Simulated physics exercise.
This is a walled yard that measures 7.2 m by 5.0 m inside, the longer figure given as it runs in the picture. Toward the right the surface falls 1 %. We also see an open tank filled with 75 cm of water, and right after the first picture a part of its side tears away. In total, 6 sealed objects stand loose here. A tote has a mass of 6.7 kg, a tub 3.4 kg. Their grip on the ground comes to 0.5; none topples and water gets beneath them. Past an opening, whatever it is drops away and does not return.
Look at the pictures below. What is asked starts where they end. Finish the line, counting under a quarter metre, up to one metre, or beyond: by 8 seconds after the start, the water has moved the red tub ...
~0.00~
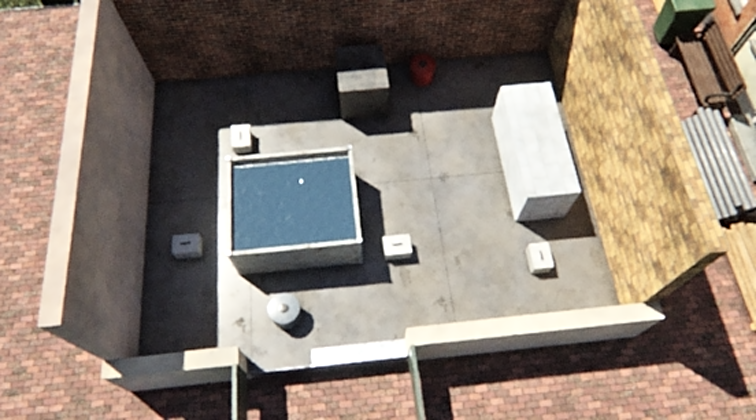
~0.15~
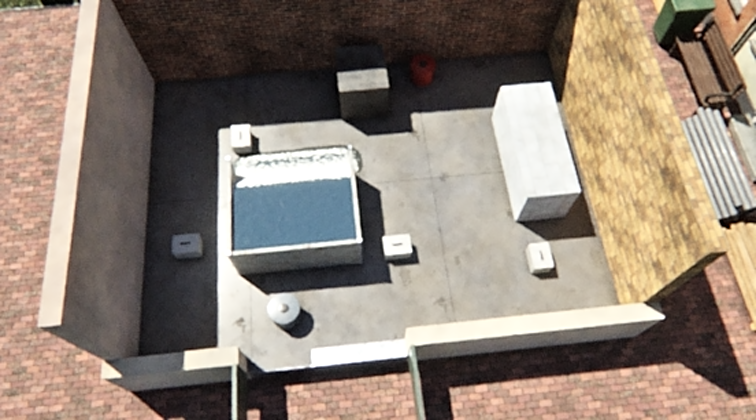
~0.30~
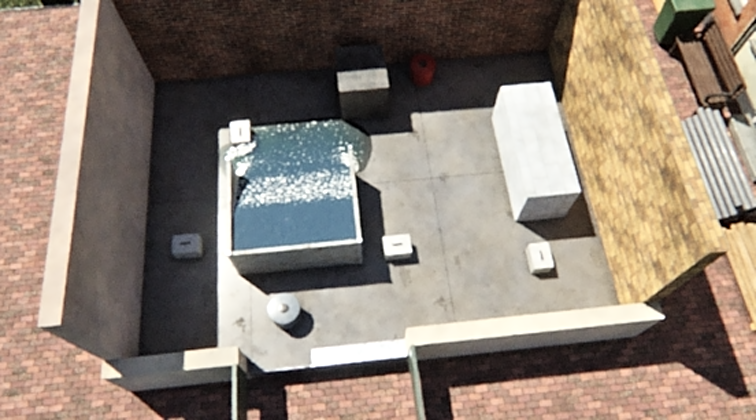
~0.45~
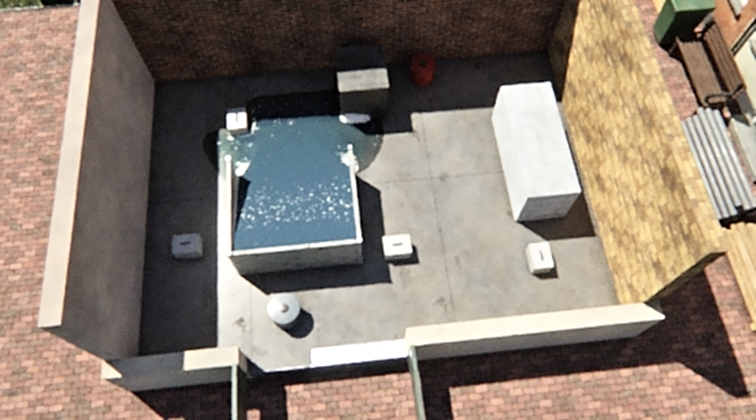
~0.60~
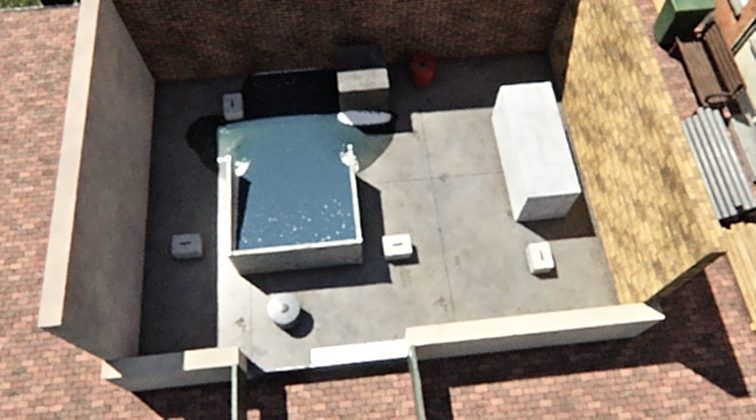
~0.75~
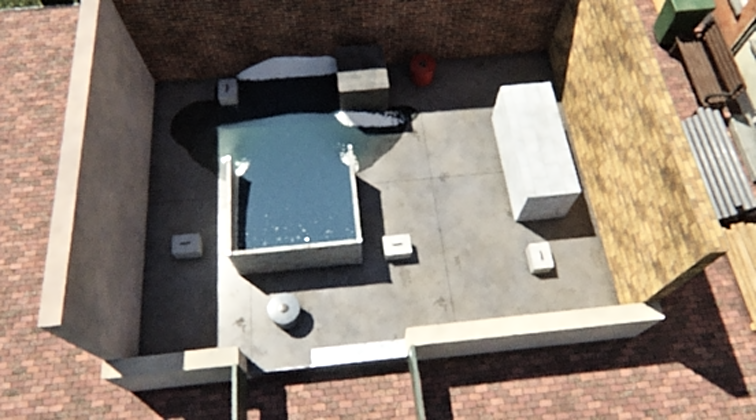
It has moved it a long way.
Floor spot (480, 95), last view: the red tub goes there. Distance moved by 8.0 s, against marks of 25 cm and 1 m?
It travels far.
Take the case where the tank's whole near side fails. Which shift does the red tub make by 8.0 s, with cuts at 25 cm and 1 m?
My answer is that the red tub remains put.
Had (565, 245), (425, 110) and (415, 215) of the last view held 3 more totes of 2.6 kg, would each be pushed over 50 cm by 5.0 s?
Answers, first to last: Not exceeding, exceeding, not exceeding.
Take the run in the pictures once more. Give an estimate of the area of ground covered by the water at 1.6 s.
Some 14 m2 of it.
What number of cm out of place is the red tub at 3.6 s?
250 cm or so by then.
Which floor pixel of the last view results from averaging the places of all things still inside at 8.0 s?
Near (501, 262).
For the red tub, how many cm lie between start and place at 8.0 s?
Around 450 cm from the start.
After 1.6 s the red tub is near (436, 71), 0.3 m from its start, aground; 0 of 6 are out; 1 afloat.
After 3.6 s the red tub is near (560, 115), 2.5 m from its start, afloat; 0 of 6 are out; 1 afloat.
After 5.6 s the red tub is near (602, 263), 4.5 m from its start, afloat; 1 of 6 are out; 2 afloat.
After 8.0 s the red tub is near (573, 281), 4.5 m from its start, afloat; 2 of 6 are out; 2 afloat.
